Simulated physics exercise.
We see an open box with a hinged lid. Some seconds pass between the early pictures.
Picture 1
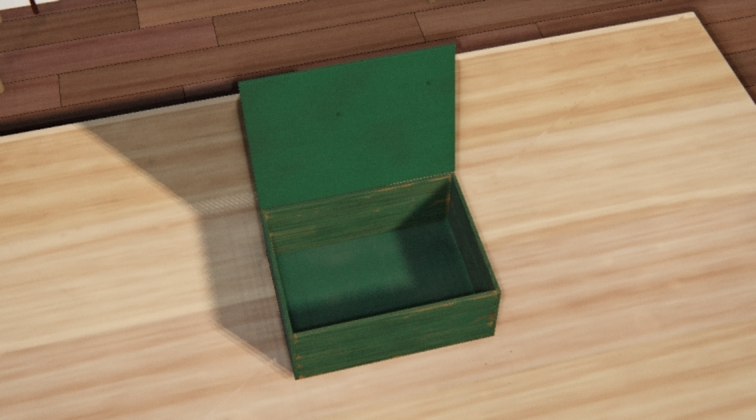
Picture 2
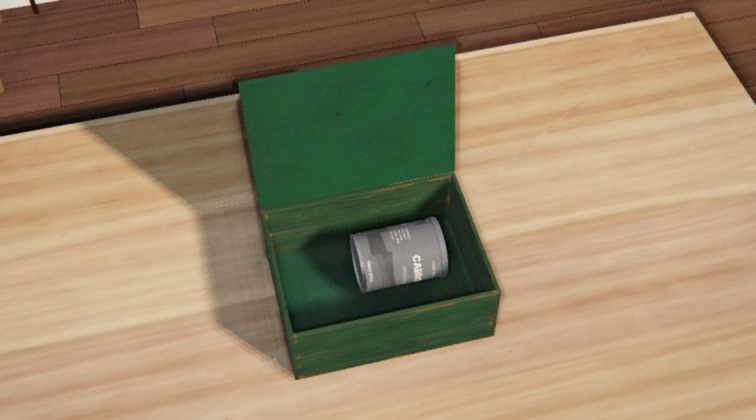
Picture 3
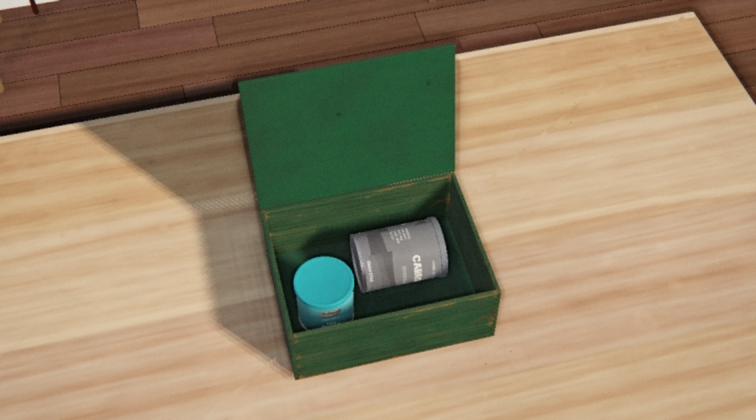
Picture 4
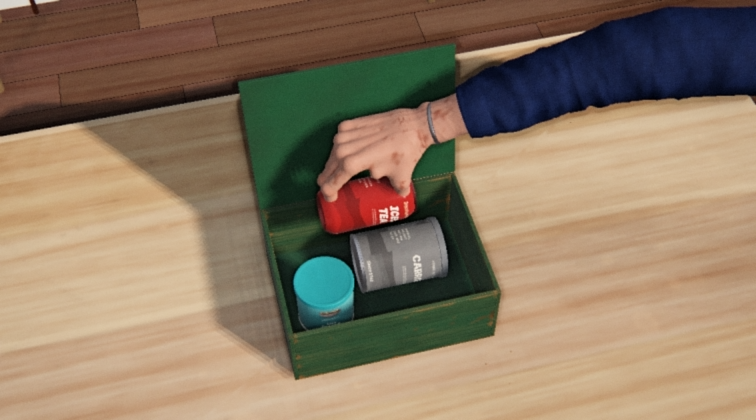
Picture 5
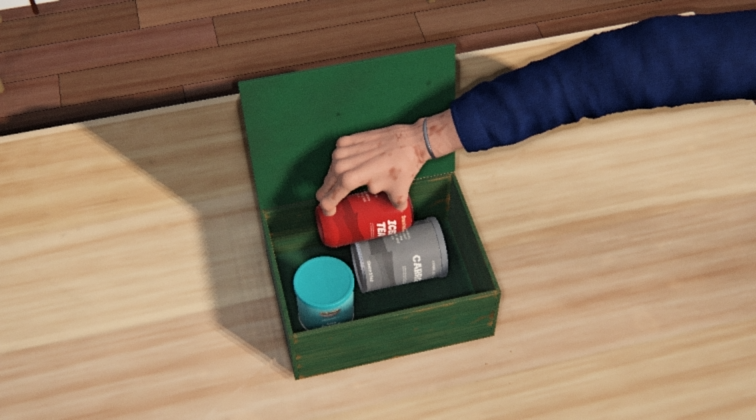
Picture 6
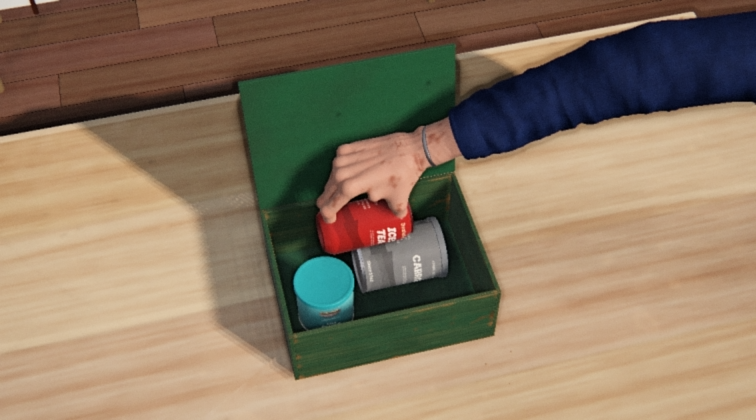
At first, an open green box with a hinged lid sits empty on a wooden table. A gray can appears lying inside it, followed by a turquoise tin at the front left. Then a hand in a blue sleeve lowers a red can slightly behind them, still gripping it.
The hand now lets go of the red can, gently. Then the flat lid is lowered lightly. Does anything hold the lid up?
In the end the lid closes.
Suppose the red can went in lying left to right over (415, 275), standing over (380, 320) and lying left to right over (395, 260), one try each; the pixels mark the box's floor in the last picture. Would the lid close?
In the first case it closes; in the second case it will not close; in the third case it sits on the rim.
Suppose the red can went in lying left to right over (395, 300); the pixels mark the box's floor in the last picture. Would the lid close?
Then it shuts flat.
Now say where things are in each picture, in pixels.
The last thing is not in view yet, in the first frame.
The last thing is not in view yet, in the second frame.
The last thing is not in view yet; turquoise tin (325, 297), in the third frame.
Coming down; red can (366, 202); turquoise tin (325, 297), in the fourth frame.
Coming down; red can (364, 216); turquoise tin (325, 297), in the fifth frame.
In place under the hand; red can (364, 223); turquoise tin (325, 297), in the sixth frame.
Then, 0.60 s later than the last frame, red can moved about its own width near (359, 227); grey tin moved a little.
Then, 1.20 s later than the last frame, lid starting down; red can moved about its own width near (360, 247); grey tin moved about its own width.
Then, 1.70 s later than the last frame, lid 51° above the rim; red can moved about its own width near (361, 248); grey tin moved about its own width.
Then, 2.10 s later than the last frame, lid 16° above the rim; red can moved about its own width near (361, 249); grey tin moved about its own width.
When it is over, lid shut; moved from the start, grey tin and red can; turquoise tin as before. End places, in pixels of the last picture, red can near (361, 249).
